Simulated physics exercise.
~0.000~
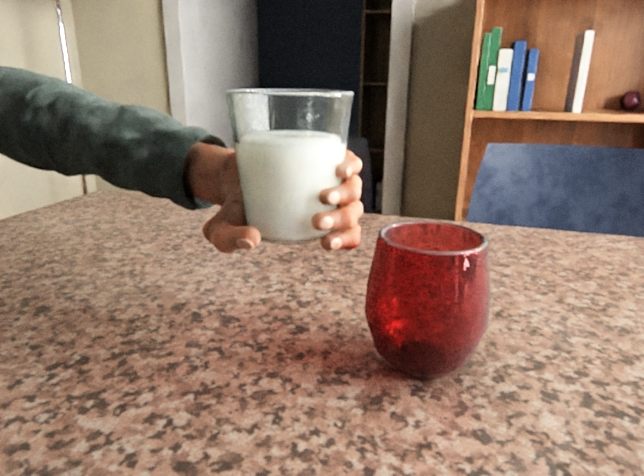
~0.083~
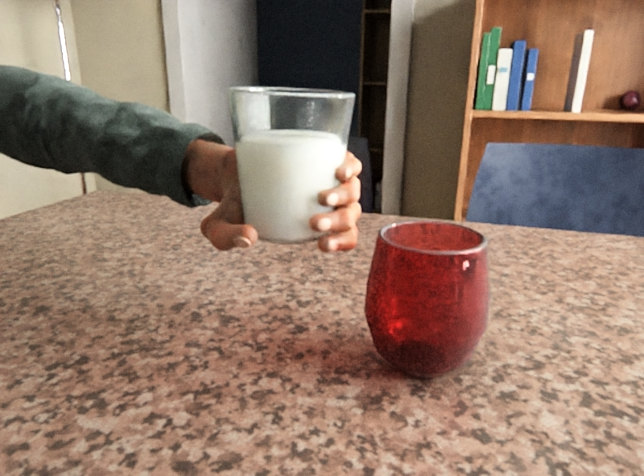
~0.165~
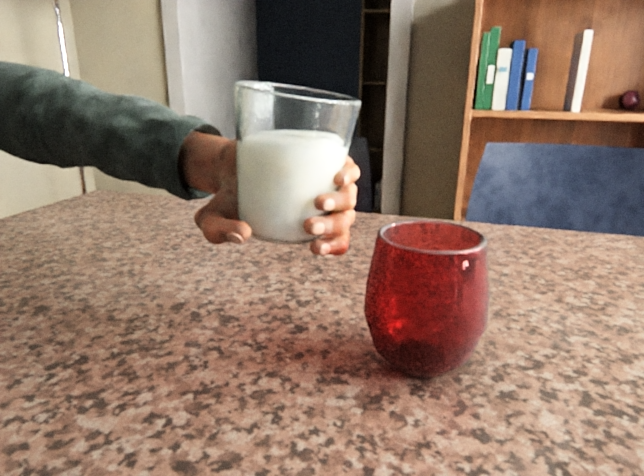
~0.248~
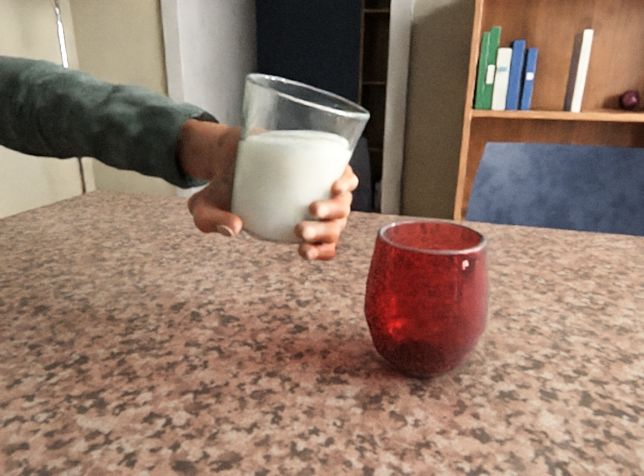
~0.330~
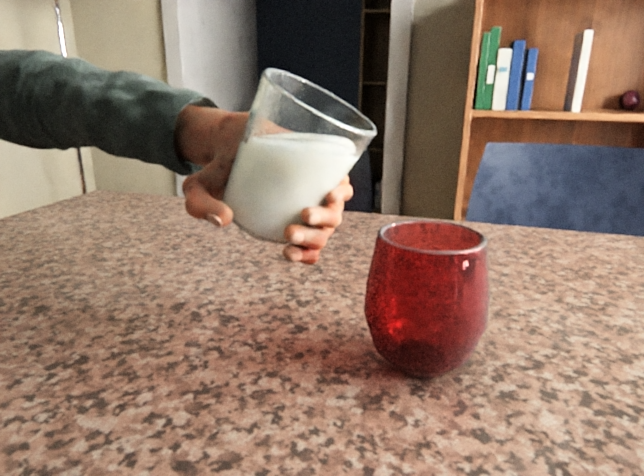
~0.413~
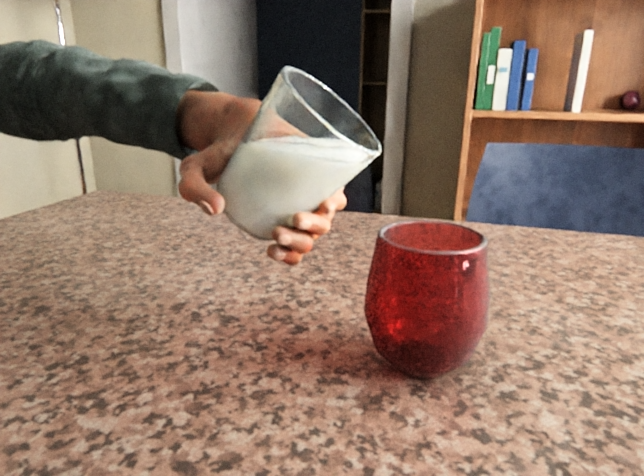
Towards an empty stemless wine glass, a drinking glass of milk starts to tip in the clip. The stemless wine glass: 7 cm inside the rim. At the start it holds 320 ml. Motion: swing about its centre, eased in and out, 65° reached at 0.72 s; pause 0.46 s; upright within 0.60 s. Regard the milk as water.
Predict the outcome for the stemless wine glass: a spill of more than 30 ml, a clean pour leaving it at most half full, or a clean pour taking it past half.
It ends clean but at most half full.
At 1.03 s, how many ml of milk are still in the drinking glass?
Roughly 200 ml.
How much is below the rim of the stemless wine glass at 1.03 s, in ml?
Close to 110 ml.
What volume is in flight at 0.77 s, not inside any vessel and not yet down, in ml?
Roughly 25 ml at that time.
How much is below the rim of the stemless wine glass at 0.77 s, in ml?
About 40 ml.
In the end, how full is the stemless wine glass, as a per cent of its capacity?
It finishes about 25 percent full.
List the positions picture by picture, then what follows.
In the first picture, tilt 0°; pouring edge (349, 96); surface from (262, 135) to (328, 138); the stemless wine glass's rim runs from (382, 233) to (484, 244).
In the second picture, tilt 2°; pouring edge (351, 98); surface from (261, 134) to (332, 139).
In the third picture, tilt 8°; pouring edge (357, 105); surface from (262, 134) to (332, 139).
In the fourth picture, tilt 17°; pouring edge (365, 118); surface from (260, 137) to (341, 141).
In the fifth picture, tilt 28°; pouring edge (373, 135); surface from (254, 139) to (344, 145).
In the sixth picture, tilt 40°; pouring edge (377, 154); surface from (250, 148) to (358, 149).
After 0.77 s the tilt is 65° and the stemless wine glass has 45 ml, the drinking glass 255 ml, and 0 ml is on the table top.
After 1.03 s the tilt is 65° and the stemless wine glass has 110 ml, the drinking glass 200 ml, and 0 ml is on the table top.
After 1.30 s the tilt is 58° and the stemless wine glass has 140 ml, the drinking glass 175 ml, and 0 ml is on the table top.
After 1.60 s the tilt is 13° and the stemless wine glass has 145 ml, the drinking glass 175 ml, and 0 ml is on the table top.
In the end the stemless wine glass has 145 ml, the drinking glass 175 ml, and 0 ml is on the table top.
